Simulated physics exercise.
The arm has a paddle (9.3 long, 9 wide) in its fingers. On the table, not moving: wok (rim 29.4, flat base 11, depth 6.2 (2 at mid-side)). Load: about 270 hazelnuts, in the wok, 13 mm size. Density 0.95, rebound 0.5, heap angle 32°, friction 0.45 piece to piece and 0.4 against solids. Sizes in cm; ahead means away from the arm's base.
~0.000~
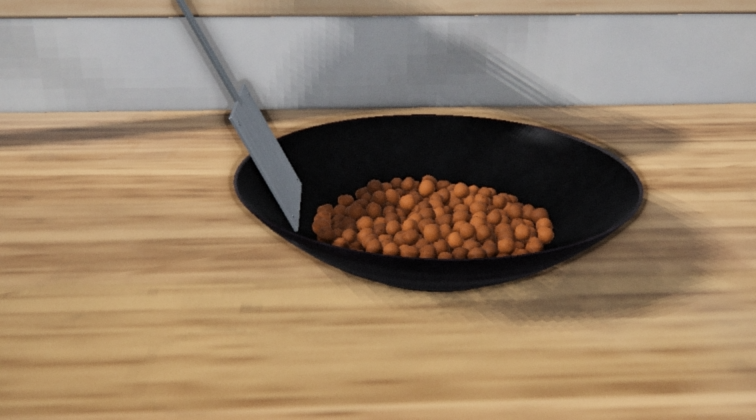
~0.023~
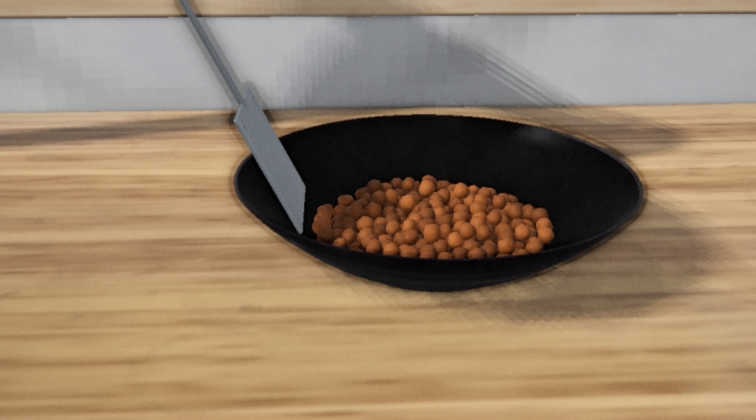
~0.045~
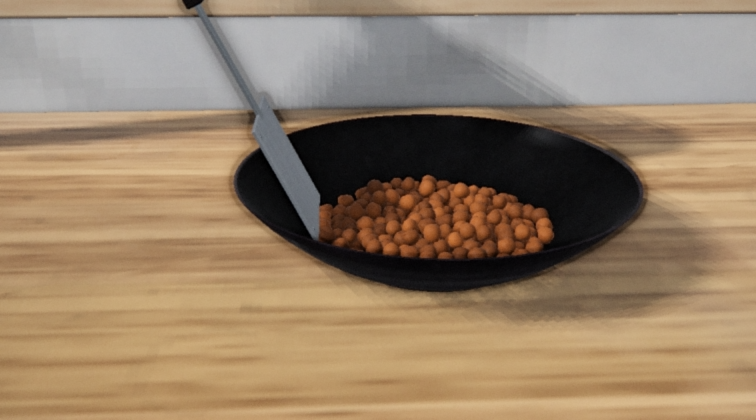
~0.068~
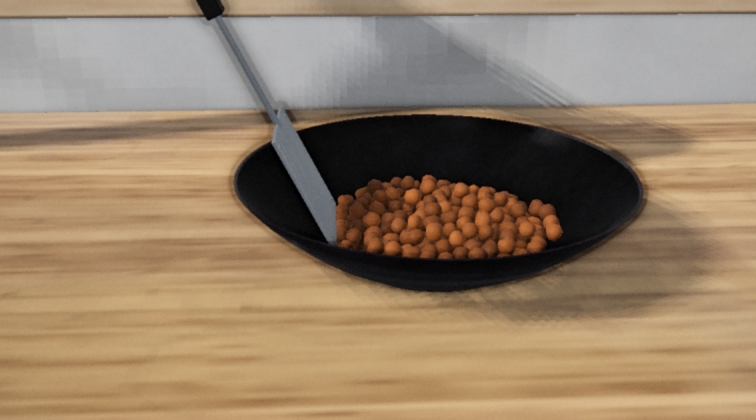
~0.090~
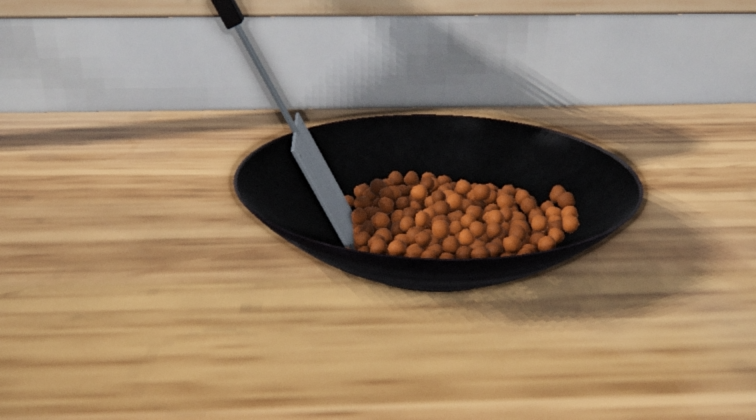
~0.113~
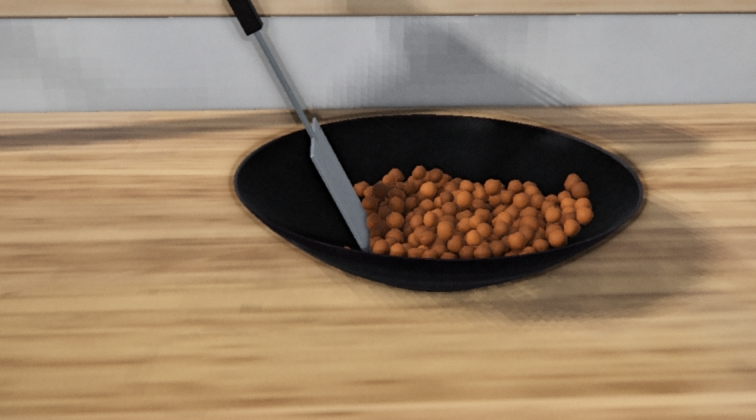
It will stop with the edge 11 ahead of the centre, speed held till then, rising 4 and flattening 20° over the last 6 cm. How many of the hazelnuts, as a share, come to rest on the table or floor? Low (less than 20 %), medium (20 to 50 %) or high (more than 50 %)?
On the table or floor the share is medium, 20 to 50 %.
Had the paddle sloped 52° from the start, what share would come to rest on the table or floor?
In that case some 25 per cent.
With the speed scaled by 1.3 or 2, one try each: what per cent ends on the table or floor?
Some 35 and 50 per cent.
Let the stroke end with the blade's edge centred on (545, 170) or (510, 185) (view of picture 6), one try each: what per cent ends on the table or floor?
Some 5 and 0 per cent.
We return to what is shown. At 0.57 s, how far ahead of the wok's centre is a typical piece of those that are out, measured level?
About 20 cm.
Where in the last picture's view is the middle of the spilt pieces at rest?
At about (733, 236).
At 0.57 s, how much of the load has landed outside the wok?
Some 25 per cent.
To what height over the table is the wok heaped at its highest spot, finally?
Roughly 4.5 cm.
After 0.22 s, sloping 64°, highest piece 6 above the table; 270 in the wok.
After 0.32 s, sloping 58°, highest piece 8 above the table; 267 in the wok, 3 on the blade or in flight.
After 0.57 s, sloping 44°, highest piece 7 above the table; 187 in the wok, 69 on the table or floor, 14 on the blade or in flight.
After 1.62 s, sloping 44°, highest piece 4 above the table; 186 in the wok, 84 on the table or floor.
At rest, 186 in the wok, 84 on the table or floor. That is 31 % on the table or floor.
